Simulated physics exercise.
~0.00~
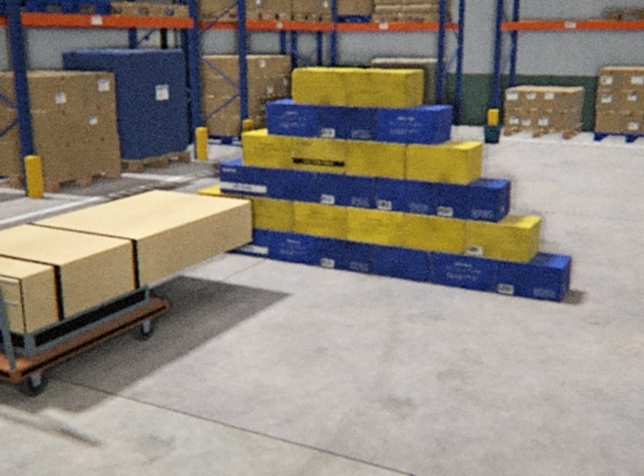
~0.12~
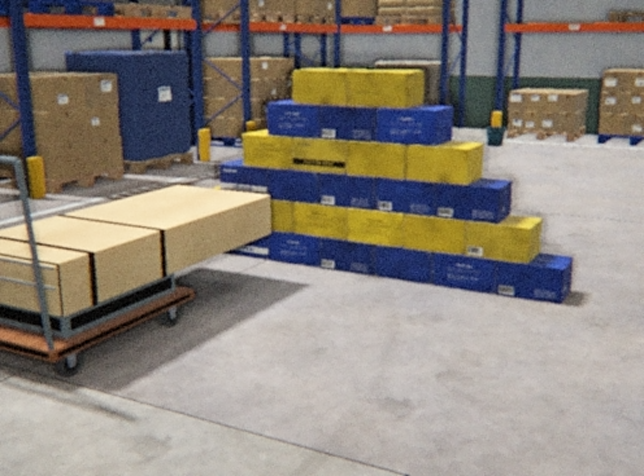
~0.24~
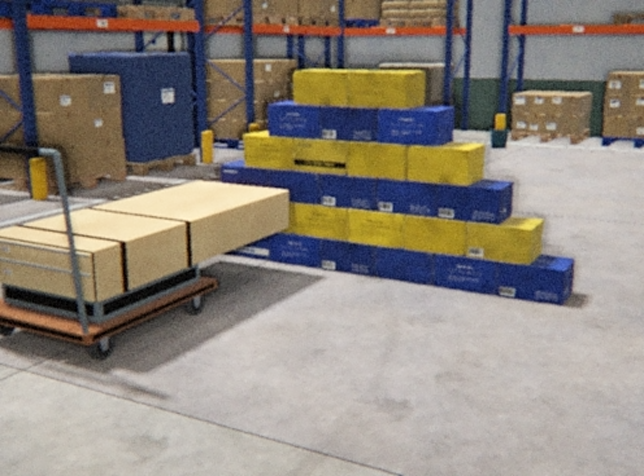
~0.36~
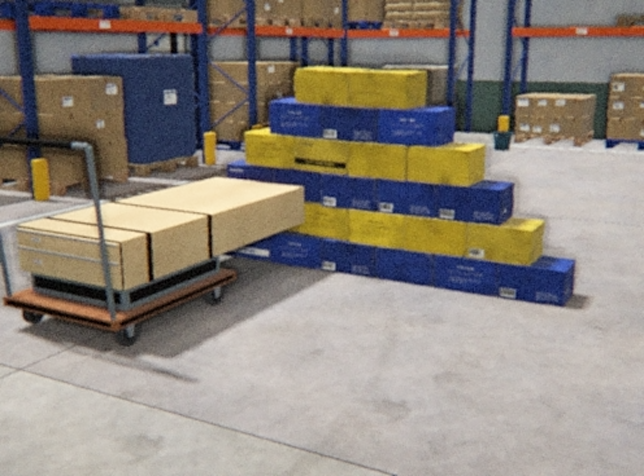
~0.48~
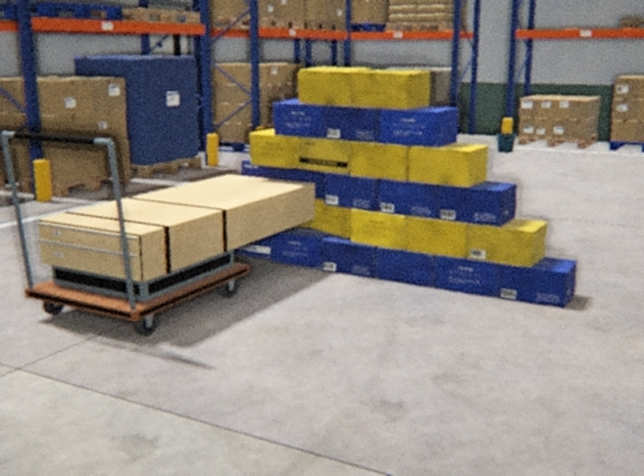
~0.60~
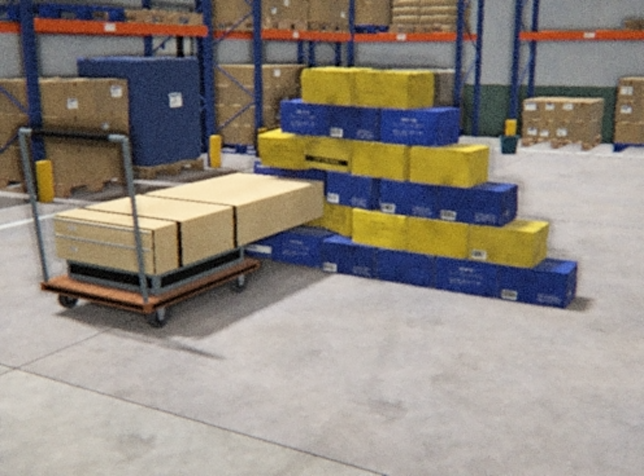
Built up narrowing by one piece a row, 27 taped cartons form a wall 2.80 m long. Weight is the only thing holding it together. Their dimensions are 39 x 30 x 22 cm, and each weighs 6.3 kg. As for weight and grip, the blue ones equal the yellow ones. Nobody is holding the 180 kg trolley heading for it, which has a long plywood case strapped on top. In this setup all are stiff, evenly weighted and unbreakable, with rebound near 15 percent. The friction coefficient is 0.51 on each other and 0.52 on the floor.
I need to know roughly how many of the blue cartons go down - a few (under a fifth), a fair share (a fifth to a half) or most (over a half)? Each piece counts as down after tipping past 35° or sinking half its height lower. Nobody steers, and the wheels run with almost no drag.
A fair share, a fifth to a half.
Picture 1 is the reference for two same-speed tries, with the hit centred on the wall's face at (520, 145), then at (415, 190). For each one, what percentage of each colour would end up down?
Blue 0 then 50, yellow 10 then 60 per cent.
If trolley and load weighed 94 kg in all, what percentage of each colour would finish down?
In that case blue comes to 40 and yellow to 70 percent.
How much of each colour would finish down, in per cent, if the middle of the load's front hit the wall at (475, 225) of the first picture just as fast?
Then blue ends 30 per cent down and yellow 50 per cent.
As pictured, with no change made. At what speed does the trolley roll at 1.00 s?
About 0.5 m/s.
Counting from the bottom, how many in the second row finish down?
Exactly 3 finish down.
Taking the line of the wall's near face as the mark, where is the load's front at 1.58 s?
It has gone roughly 85 centimetres beyond.
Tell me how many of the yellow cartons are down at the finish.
Yellow: 8.
After 1.00 s, load 64 cm past the wall's line, still rolling; 2 of the 15 blue cartons down (5 of 27 in all colours); top blue carton 15° from how it stood; top yellow carton 15° from how it stood.
After 1.58 s, load 87 cm past the wall's line, stopped; 6 of the 15 blue cartons down (14 of 27 in all colours); top blue carton 63° from how it stood, 51 cm lower; top yellow carton 70° from how it stood, 71 cm lower.
In the end (3.8 s), load 87 cm past the wall's line, stopped; 6 of the 15 blue cartons down (14 of 27 in all colours); top blue carton upside down; top yellow carton upside down. That is 40 per cent. From the last view, middles, top blue carton near (563, 249), top yellow carton near (565, 233).
